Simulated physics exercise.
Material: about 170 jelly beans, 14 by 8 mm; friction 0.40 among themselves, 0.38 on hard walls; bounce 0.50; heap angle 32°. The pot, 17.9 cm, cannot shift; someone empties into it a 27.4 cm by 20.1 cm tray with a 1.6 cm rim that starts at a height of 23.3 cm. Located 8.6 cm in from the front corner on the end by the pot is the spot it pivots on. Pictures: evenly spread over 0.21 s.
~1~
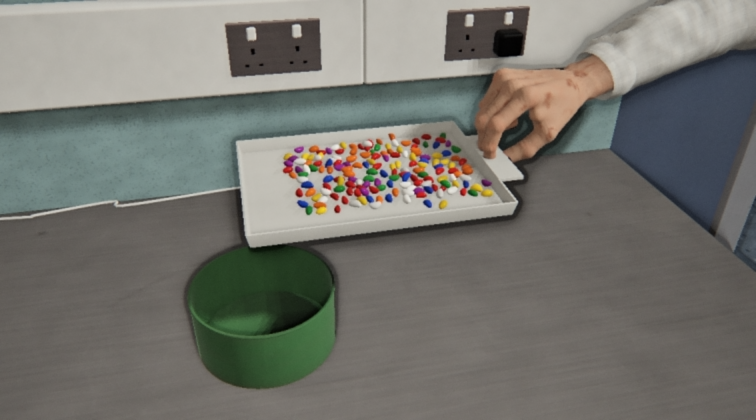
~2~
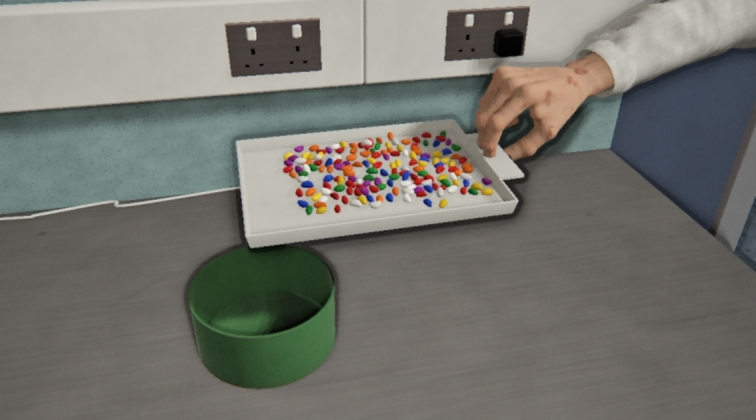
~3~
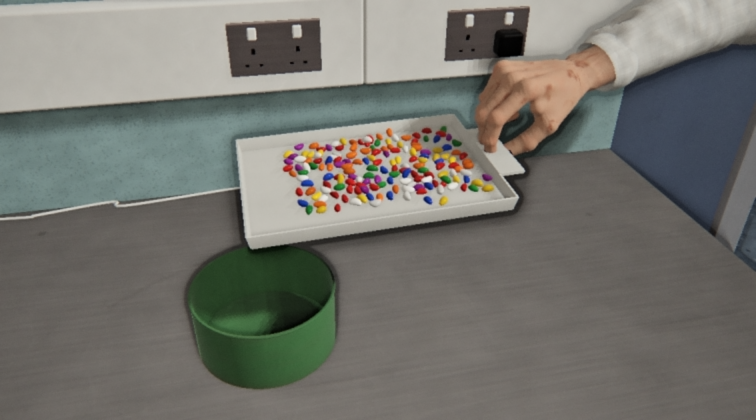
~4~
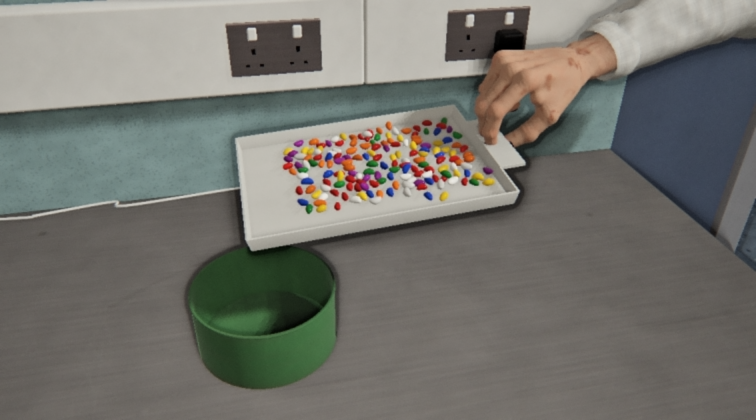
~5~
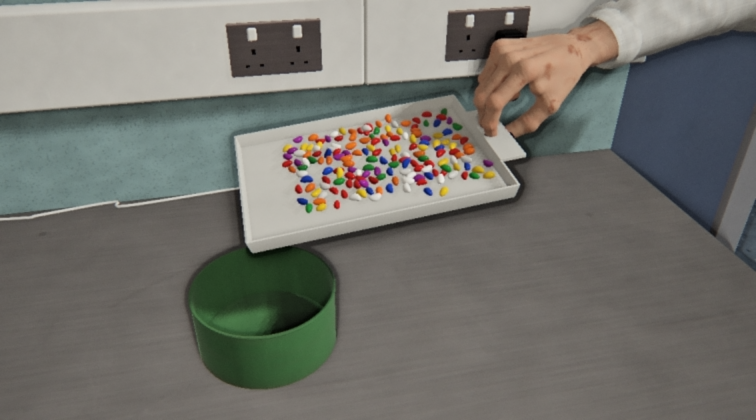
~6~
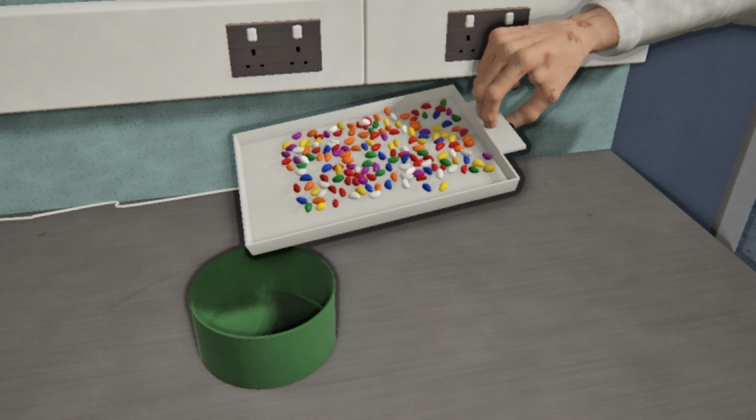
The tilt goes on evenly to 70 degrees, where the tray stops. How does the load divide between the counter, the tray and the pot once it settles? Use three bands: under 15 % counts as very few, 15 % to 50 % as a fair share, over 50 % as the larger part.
Counter: The larger part; tray: A fair share; pot: Very few.
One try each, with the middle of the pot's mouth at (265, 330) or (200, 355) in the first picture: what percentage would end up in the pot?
Near 75 and 70 percent, one try each.
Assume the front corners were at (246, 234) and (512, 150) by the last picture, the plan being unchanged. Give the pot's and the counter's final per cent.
Per cent by place - pot 25, counter 35.
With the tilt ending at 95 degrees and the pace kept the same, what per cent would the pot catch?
I'd put it at close to 5 per cent.
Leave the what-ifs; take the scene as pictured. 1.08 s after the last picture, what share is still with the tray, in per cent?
Around 35 percent.
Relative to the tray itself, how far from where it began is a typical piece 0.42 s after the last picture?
By then it sits near 8 cm from where it began.
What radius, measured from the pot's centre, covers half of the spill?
Distance: Around 20 cm.
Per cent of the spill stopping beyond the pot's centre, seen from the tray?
Some 80 per cent.
Then, 0.42 s after the last picture, tilt 39 degrees; the tray holds 100 %, the pot 0 %.
Then, 0.70 s after the last picture, tilt 58 degrees; the tray holds 85 %, the pot 0 %.
Then, 1.08 s after the last picture, tilt 70 degrees; the tray holds 35 %, the pot 0 %.
In the end, counter 75 %, tray 25 %, pot 5 %.
